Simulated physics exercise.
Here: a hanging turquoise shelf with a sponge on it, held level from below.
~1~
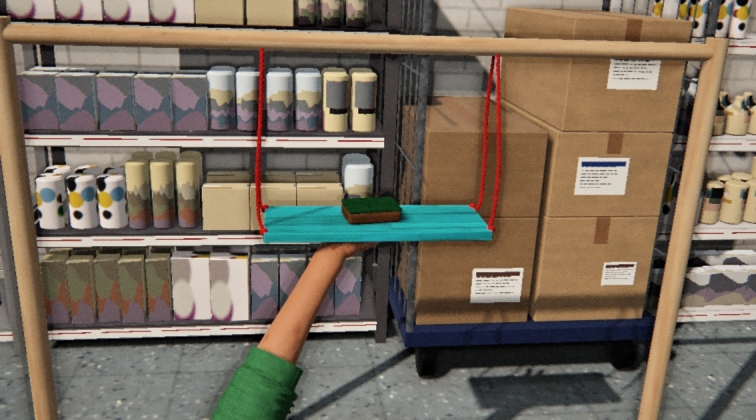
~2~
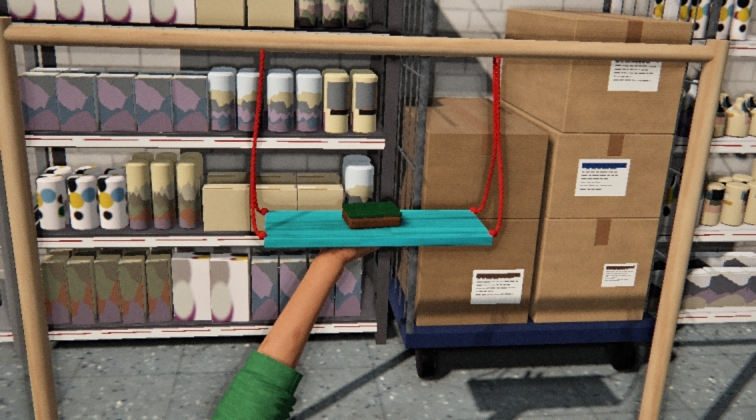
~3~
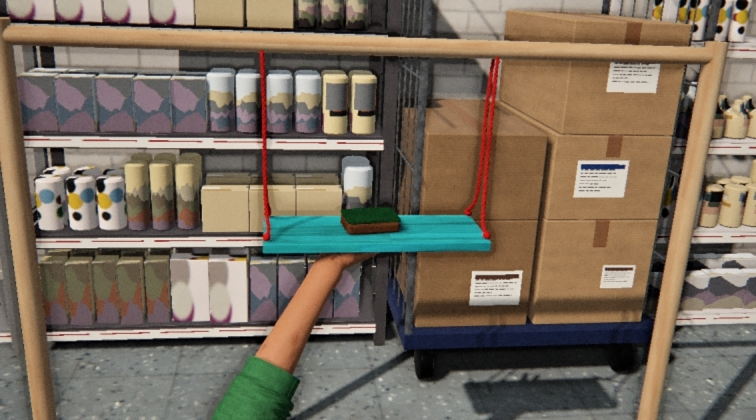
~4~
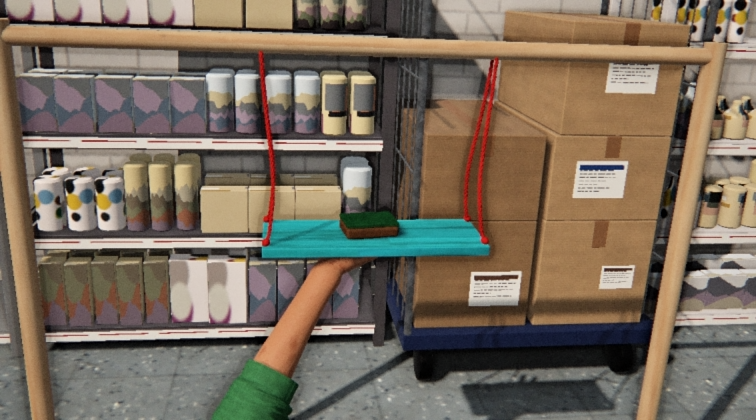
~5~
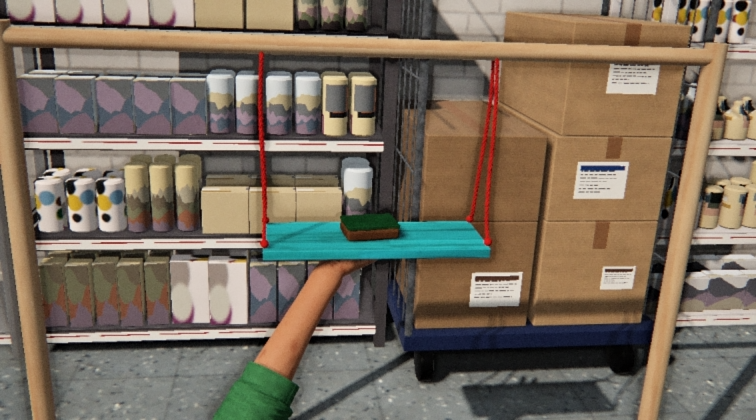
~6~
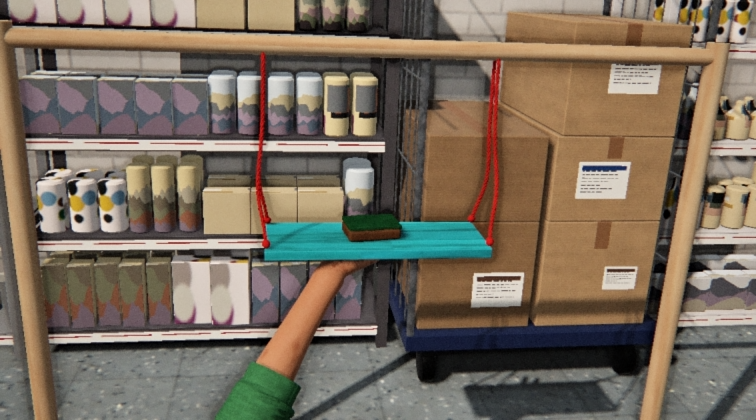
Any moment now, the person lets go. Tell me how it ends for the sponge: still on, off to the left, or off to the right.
It ends up still on.
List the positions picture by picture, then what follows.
In the first frame, sponge (371, 211); turquoise shelf (381, 237).
In the second frame, sponge (371, 215).
In the third frame, sponge (370, 221).
In the fourth frame, sponge (369, 225); turquoise shelf (379, 252).
In the fifth frame, sponge (369, 228).
In the sixth frame, sponge (371, 228); turquoise shelf (381, 255); left shoelaces almost straight; right shoelaces almost straight.
Then, 0.26 s later than the last view, board level; sponge on the board near (371, 229).
Finally, board level; sponge on the board near (371, 230). The sponge remains aboard.
